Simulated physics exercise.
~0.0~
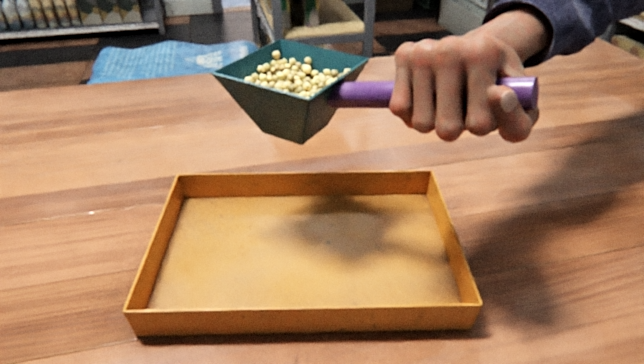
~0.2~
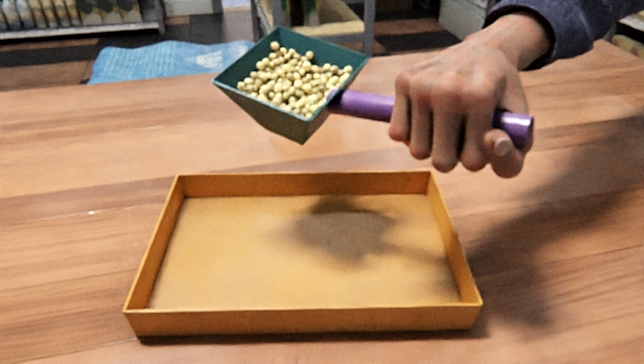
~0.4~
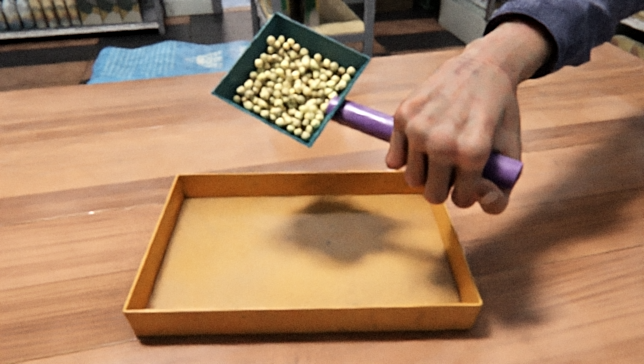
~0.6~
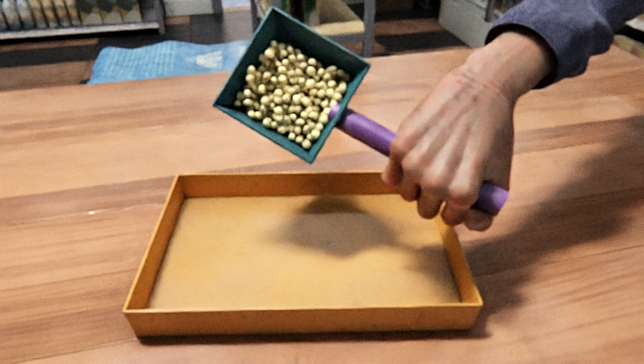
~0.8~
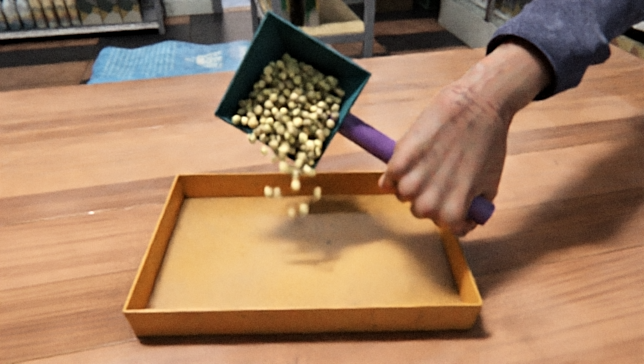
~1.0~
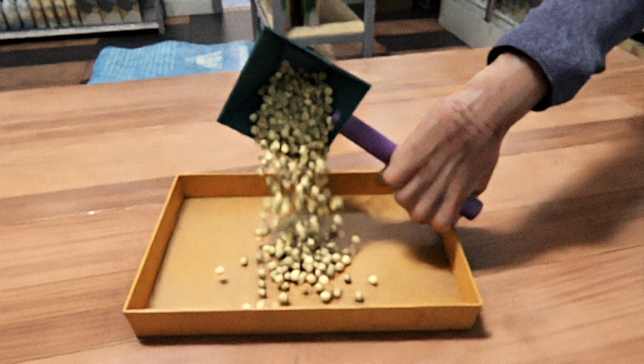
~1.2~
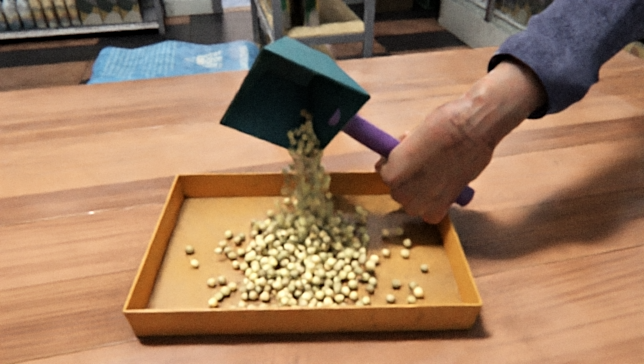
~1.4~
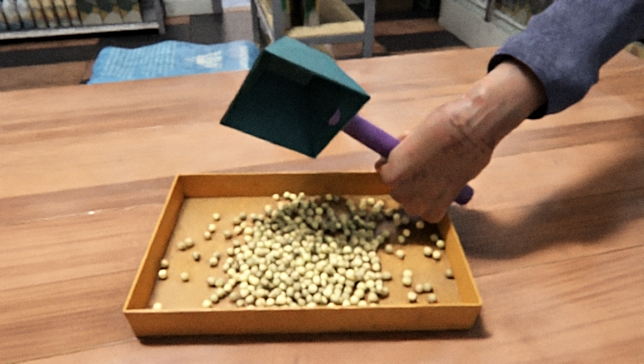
Pale soya beans pouring from a green scoop as a hand tips it, landing scattered and heaped in a shallow tray.
